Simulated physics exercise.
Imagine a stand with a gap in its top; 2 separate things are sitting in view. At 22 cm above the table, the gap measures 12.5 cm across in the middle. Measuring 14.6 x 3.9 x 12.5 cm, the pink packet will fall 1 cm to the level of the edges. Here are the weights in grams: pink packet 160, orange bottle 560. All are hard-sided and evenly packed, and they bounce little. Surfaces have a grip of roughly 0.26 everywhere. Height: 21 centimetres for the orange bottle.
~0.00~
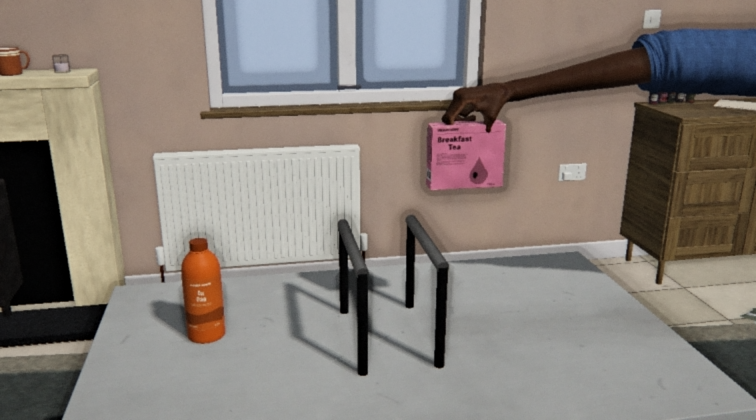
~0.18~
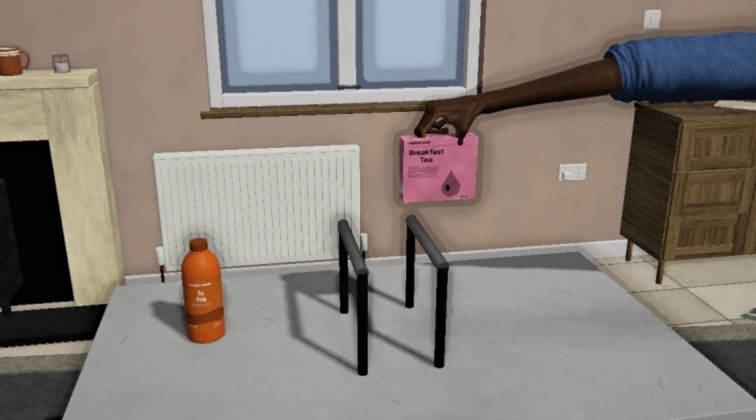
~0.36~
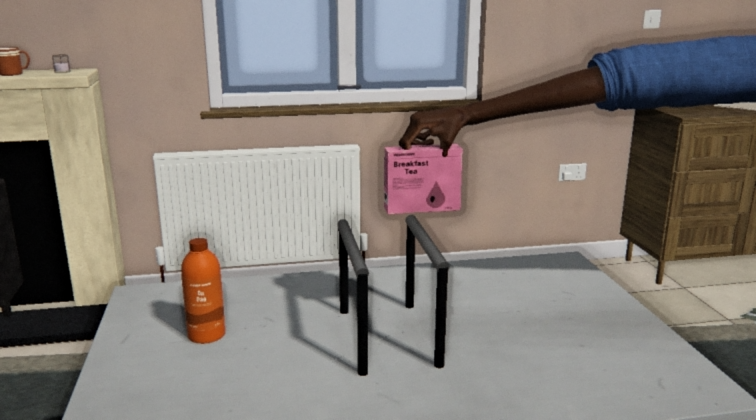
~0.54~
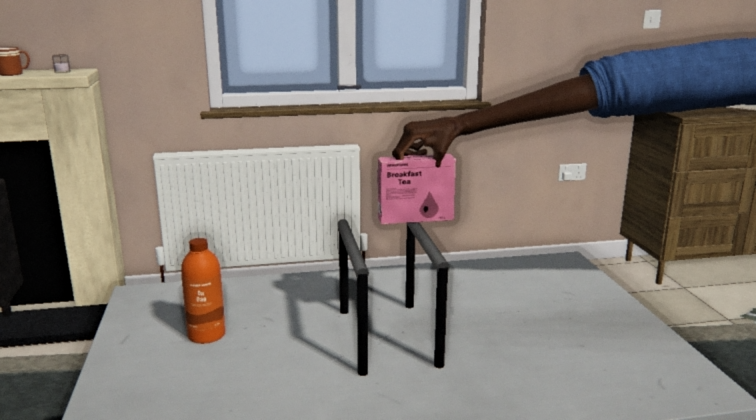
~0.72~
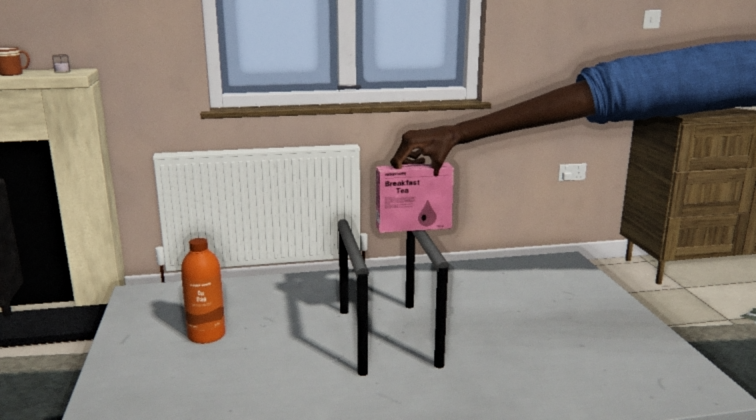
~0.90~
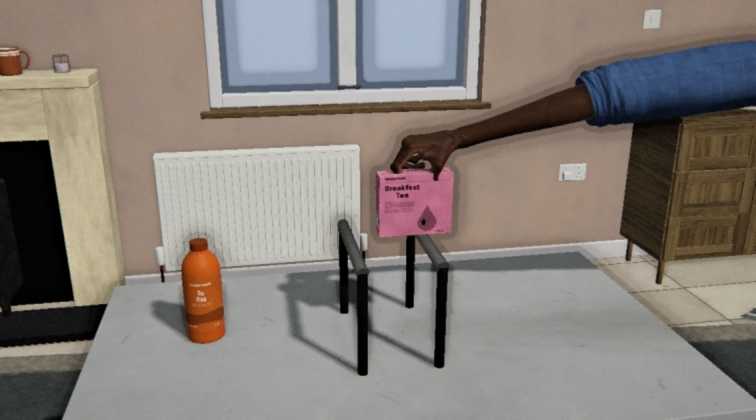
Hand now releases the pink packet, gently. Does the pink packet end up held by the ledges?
Yes, it remains up.
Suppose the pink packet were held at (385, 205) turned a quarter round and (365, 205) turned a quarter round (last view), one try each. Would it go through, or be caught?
On the first try it passes through, and on the second it passes through.
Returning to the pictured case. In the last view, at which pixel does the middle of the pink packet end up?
It comes to rest around (393, 226).
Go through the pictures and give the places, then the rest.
In the first picture, 13 cm from its drop point; pink packet (465, 155); orange bottle (203, 289).
In the second picture, 8 cm from its drop point; pink packet (438, 168); orange bottle (203, 289).
In the third picture, 5 cm from its drop point; pink packet (422, 179); orange bottle (203, 289).
In the fourth picture, 3 cm from its drop point; pink packet (416, 189); orange bottle (203, 289).
In the fifth picture, 1 cm from its drop point; pink packet (414, 198); orange bottle (203, 289).
Held still over the gap; pink packet (414, 202); orange bottle (203, 289), in the sixth picture.
After 1.10 s, pink packet leaning 8° near (410, 209).
After 1.20 s, pink packet leaning 42° near (395, 223).
At rest (1.9 s), tipped over on the stand or table, pink packet; orange bottle in place, give or take 4 cm. Seen from the same camera at the end, pink packet near (393, 225). The packet is caught.
